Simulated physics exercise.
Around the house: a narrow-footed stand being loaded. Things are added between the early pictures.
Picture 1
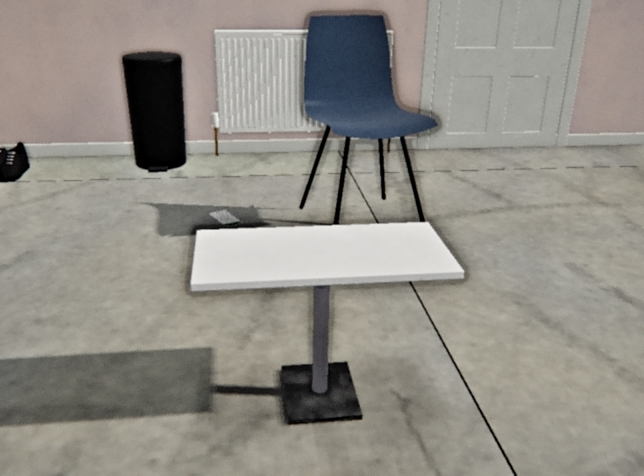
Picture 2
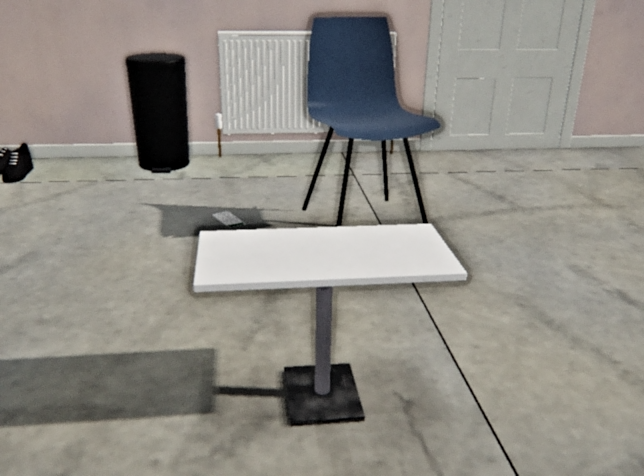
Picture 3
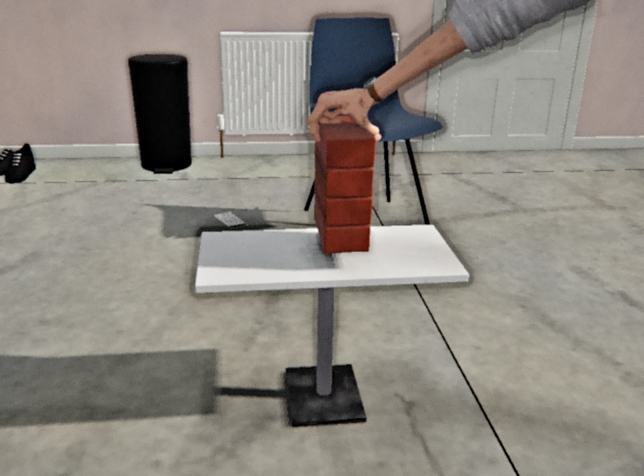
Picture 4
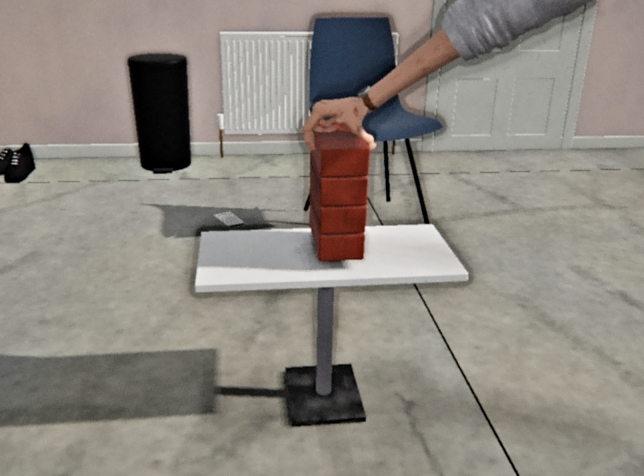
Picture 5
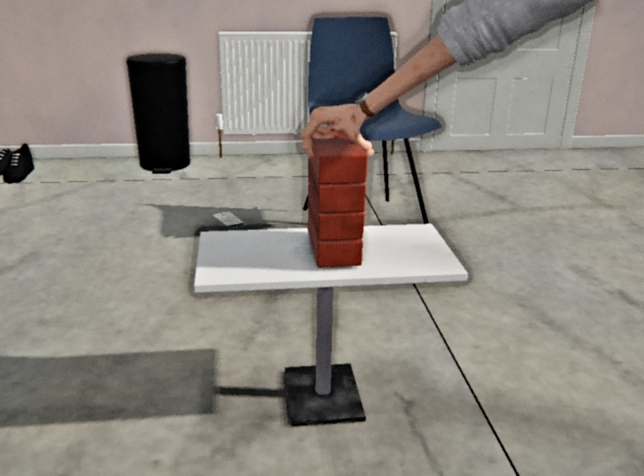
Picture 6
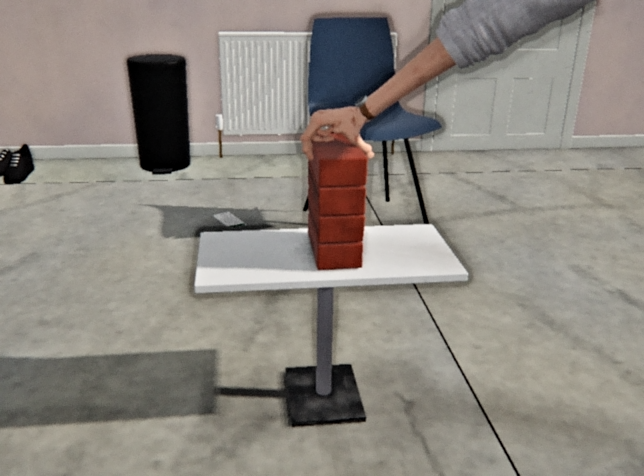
At first, a white table on a single narrow post stands empty on a grey floor, with a blue chair behind it. Then a hand reaches in from the upper right with a stack of red bricks over the tabletop. It shifts the stack slightly left and toward the viewer, still gripping the top.
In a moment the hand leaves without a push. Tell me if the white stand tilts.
Here the white stand keeps steady.
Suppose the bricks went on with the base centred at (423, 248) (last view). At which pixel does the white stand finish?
Resting at (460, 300).
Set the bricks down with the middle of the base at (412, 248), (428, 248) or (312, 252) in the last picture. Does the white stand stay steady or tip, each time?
The white stand overbalances; topples; stands fast.
Then, 0.30 s on from there, white stand at rest near (326, 255).
In the end, the white stand holds firm, near (327, 255).
